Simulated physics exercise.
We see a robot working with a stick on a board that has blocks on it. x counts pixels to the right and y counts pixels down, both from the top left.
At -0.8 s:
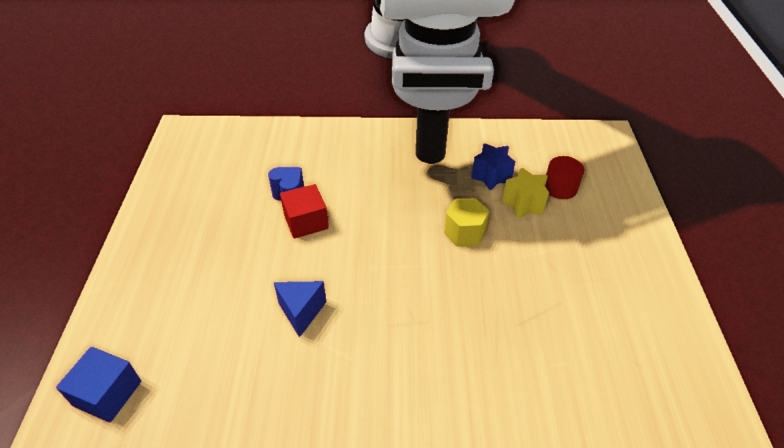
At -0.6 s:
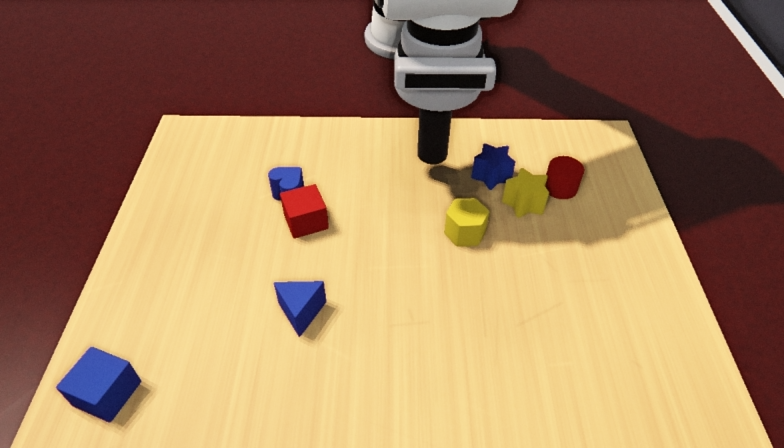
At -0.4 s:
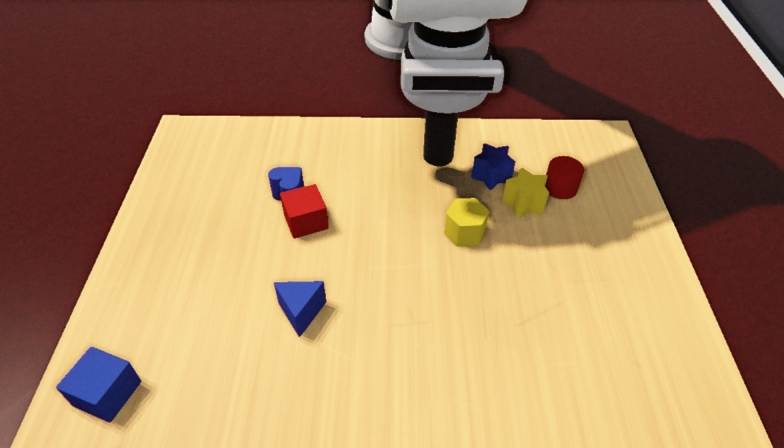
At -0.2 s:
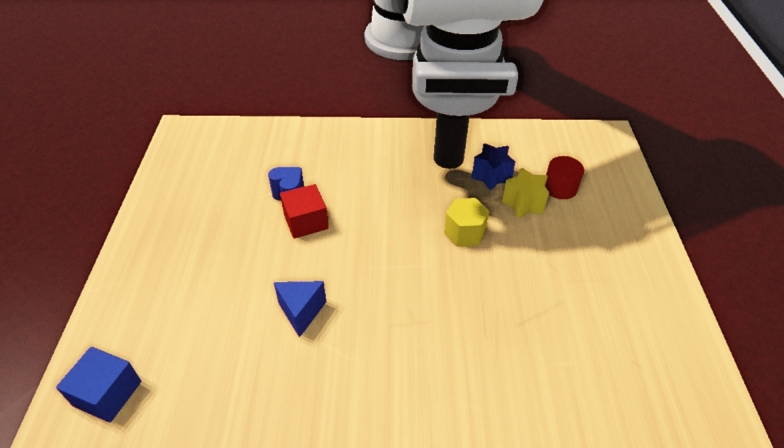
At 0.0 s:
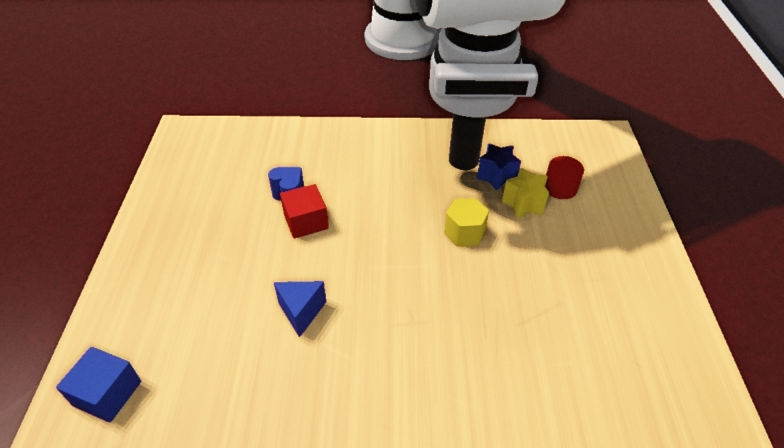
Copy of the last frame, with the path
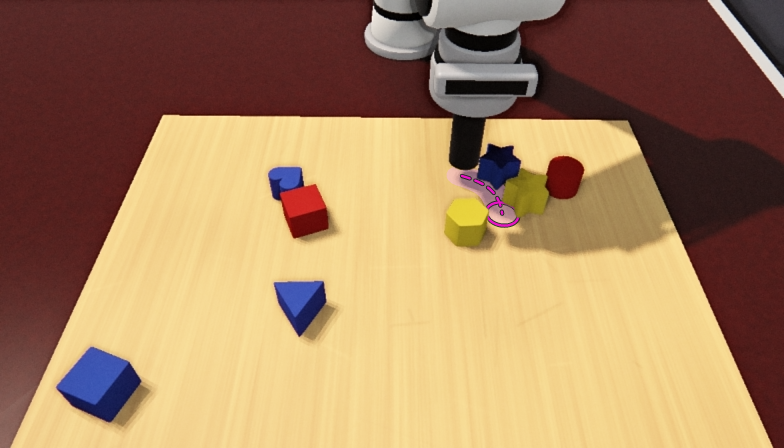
A white robot arm holding a black stick reaches over the far edge of a pale wooden board on a dark red surface, seen from above. A blue star, yellow star, red cylinder and yellow six-sided block sit at right, with a red cube and three blue blocks at left. The stick slides slowly right and nudges the blue star slightly rightward, while the camera stays still.
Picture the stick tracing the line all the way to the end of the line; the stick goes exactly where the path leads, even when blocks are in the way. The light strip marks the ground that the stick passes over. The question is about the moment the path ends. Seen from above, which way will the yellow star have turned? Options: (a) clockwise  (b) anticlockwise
(a)
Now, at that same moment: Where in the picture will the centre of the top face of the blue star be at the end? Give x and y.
It will end up at (520, 158).
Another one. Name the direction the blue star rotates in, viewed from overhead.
Looking down, my answer is that the blue star rotates anticlockwise.
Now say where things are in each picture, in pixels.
Stick tip (430, 154); block tops, yellow six-sided block (468, 211); blue star (495, 155); yellow star (529, 182), in the first picture.
Stick (432, 155); blocks unchanged, in the second picture.
Stick (438, 157); blocks unchanged, in the third picture.
Stick (449, 159); blocks unchanged, in the fourth picture.
Stick (464, 161); yellow six-sided block (468, 211); blue star (501, 155); yellow star (529, 182), in the fifth picture.
Path on the board, from (462, 176) over (482, 184) and (497, 197) to (502, 214).
Halfway along, stick (494, 175); blue star (519, 158), turned 55° anticlockwise; yellow star (535, 182), turned 30° clockwise.
At the end, stick (505, 199); yellow six-sided block in place; blue star (520, 158), turned 60° anticlockwise; yellow star (538, 184), turned 20° clockwise.
